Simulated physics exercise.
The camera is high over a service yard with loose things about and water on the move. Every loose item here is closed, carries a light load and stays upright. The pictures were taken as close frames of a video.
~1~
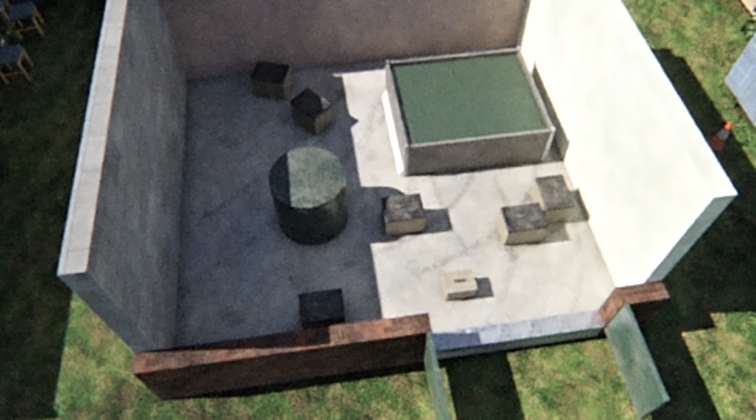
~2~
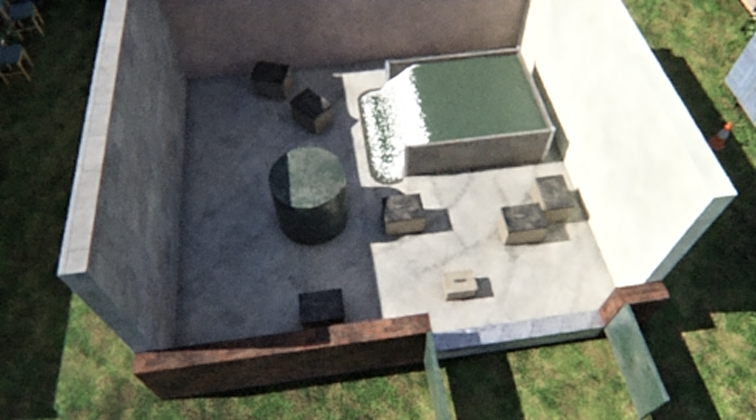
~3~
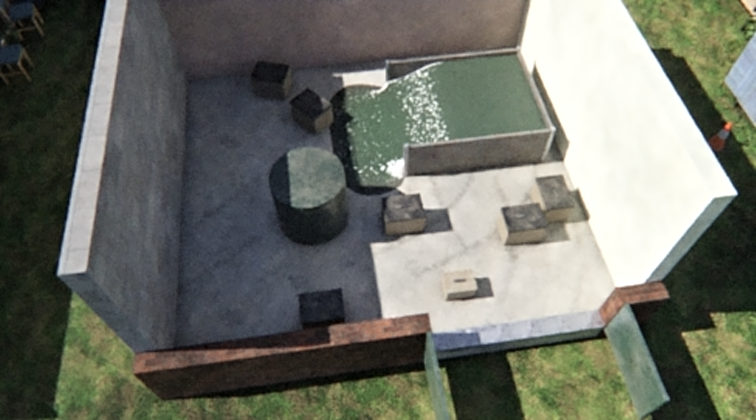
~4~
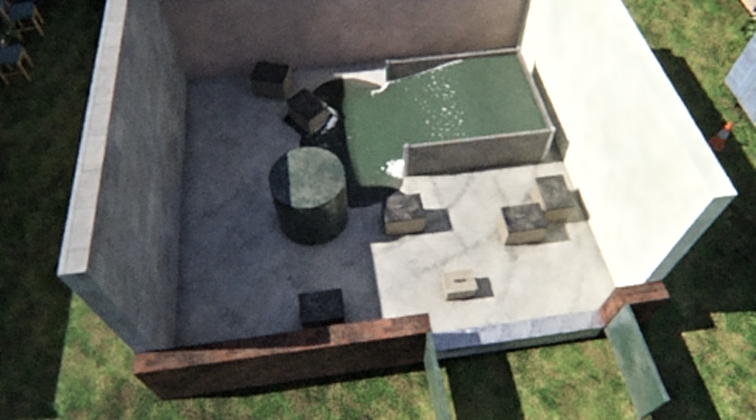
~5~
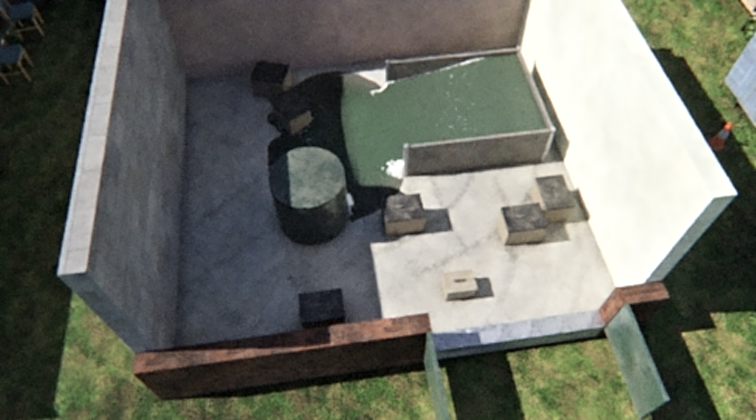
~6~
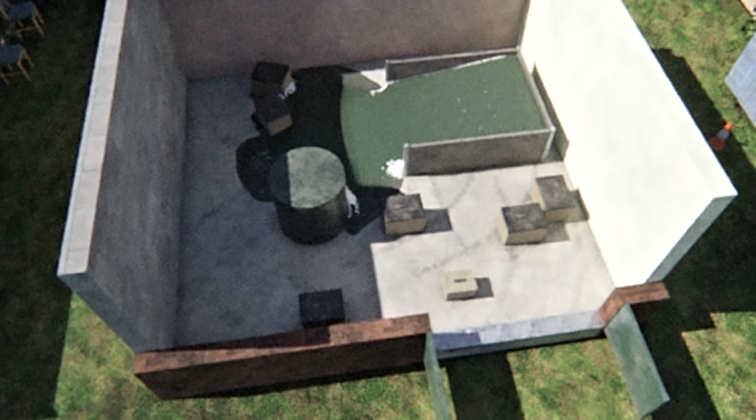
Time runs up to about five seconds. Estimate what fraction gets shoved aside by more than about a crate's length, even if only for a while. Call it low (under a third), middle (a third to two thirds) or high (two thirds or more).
Middle.
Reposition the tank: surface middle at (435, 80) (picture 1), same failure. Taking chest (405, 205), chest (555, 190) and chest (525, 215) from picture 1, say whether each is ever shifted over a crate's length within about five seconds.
Lab note - in sequence: Less than that; less than that; less than that.
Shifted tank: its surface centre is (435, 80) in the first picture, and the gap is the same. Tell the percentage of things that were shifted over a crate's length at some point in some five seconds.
Roughly 60 %.
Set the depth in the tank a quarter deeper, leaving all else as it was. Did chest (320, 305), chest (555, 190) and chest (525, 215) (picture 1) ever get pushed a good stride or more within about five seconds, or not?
Object 1: Covered it. Object 2: Didn't cover it. Object 3: Didn't cover it.
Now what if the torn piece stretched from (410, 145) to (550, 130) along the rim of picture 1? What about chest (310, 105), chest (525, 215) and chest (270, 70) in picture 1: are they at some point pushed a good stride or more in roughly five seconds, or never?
Well, in order they come out as under that mark, beyond that mark and under that mark.
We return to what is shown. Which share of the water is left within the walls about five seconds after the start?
I'd estimate some 100 percent of the water stays.
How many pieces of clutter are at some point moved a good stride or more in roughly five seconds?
3.
A moment on, 1 of 7 are well off their spots; 0 afloat.
Next, 2 of 7 are well off their spots; 2 afloat.
Later, 2 of 7 are well off their spots; 3 afloat.
In the end, 2 of 7 are well off their spots, and 3 have been at some point; 3 afloat.
